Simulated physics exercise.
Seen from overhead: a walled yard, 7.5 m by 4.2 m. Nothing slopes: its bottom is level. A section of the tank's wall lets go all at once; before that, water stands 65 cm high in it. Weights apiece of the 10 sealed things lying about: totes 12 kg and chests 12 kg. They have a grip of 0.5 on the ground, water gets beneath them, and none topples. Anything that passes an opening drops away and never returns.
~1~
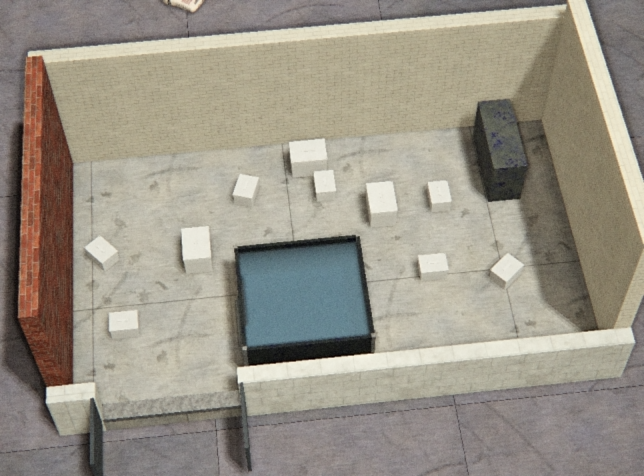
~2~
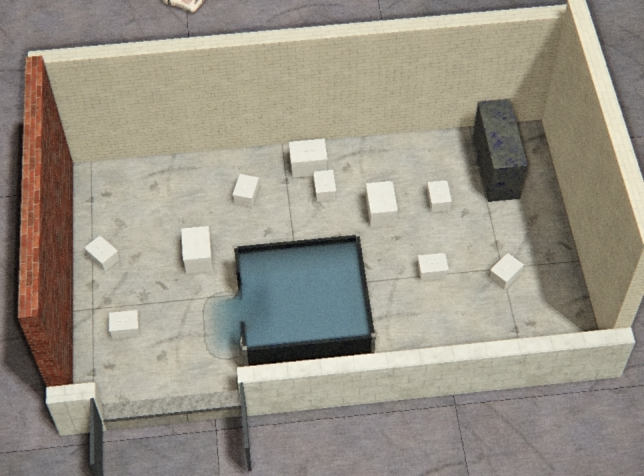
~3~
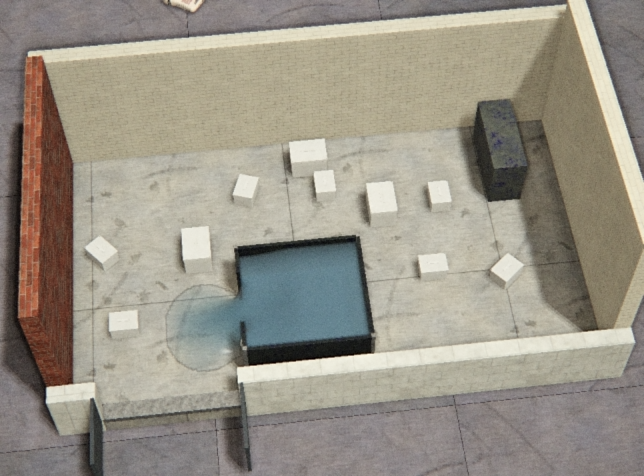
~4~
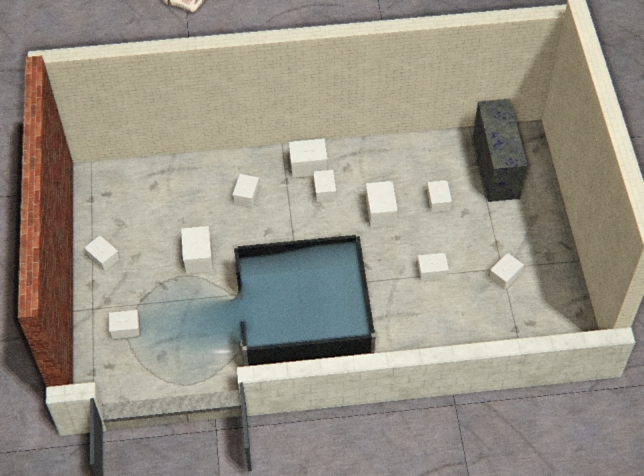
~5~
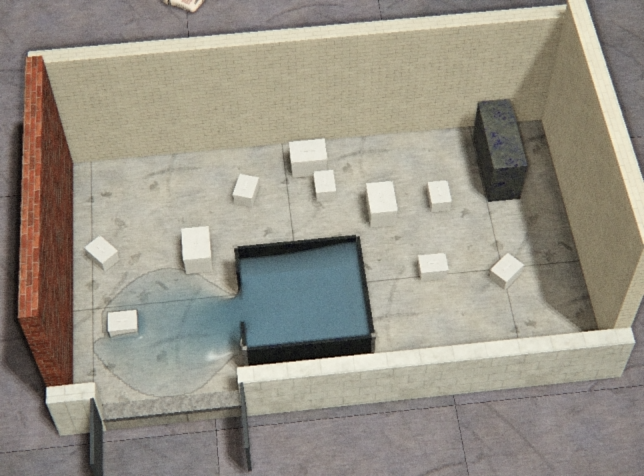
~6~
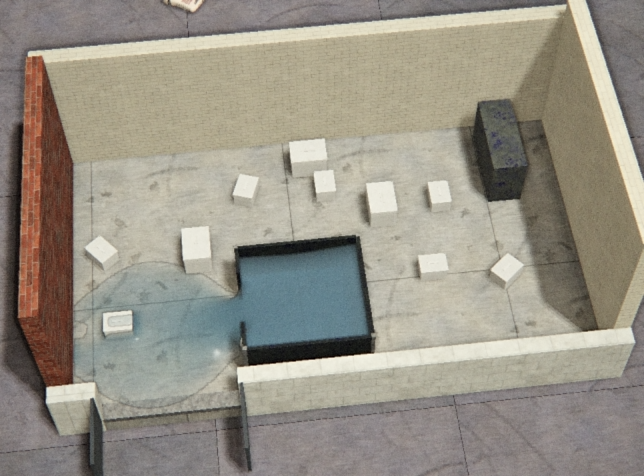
At the start, blue water stands inside a dark square tank in a walled yard scattered with white boxes. Water then pours out through the tank's left side and fans across the floor in a widening rounded pool. It surrounds the lower-left box, which shifts slightly left, while the others stay put.
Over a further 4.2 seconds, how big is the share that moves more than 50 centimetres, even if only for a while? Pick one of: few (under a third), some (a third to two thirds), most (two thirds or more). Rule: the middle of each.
Few.
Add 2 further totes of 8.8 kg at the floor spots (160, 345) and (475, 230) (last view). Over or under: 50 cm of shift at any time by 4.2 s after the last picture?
Outcome: Breaks the threshold first, stays within second.
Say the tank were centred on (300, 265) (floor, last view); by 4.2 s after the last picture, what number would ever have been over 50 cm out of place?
That gives 4 of them.
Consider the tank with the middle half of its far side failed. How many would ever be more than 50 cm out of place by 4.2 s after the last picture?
Then 4.
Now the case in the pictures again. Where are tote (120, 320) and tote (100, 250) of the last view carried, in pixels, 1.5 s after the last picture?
Approx. (88, 297); approx. (113, 187).
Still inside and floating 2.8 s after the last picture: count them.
That would be 1 of them.
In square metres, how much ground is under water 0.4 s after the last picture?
That flooded area is roughly 8.5 m2.
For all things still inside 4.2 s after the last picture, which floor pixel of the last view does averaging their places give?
Averaged position, last view: Near pixel (326, 211).
Then, 0.4 s after the last picture 1 of 10 are over 50 cm from their spots; 0 afloat.
Then, 1.5 s after the last picture 2 of 10 are over 50 cm from their spots; 1 afloat.
Then, 2.8 s after the last picture 2 of 10 are over 50 cm from their spots; 1 afloat.
Then, 4.2 s after the last picture 2 of 10 are over 50 cm from their spots, and 2 have been at some point; 1 afloat.
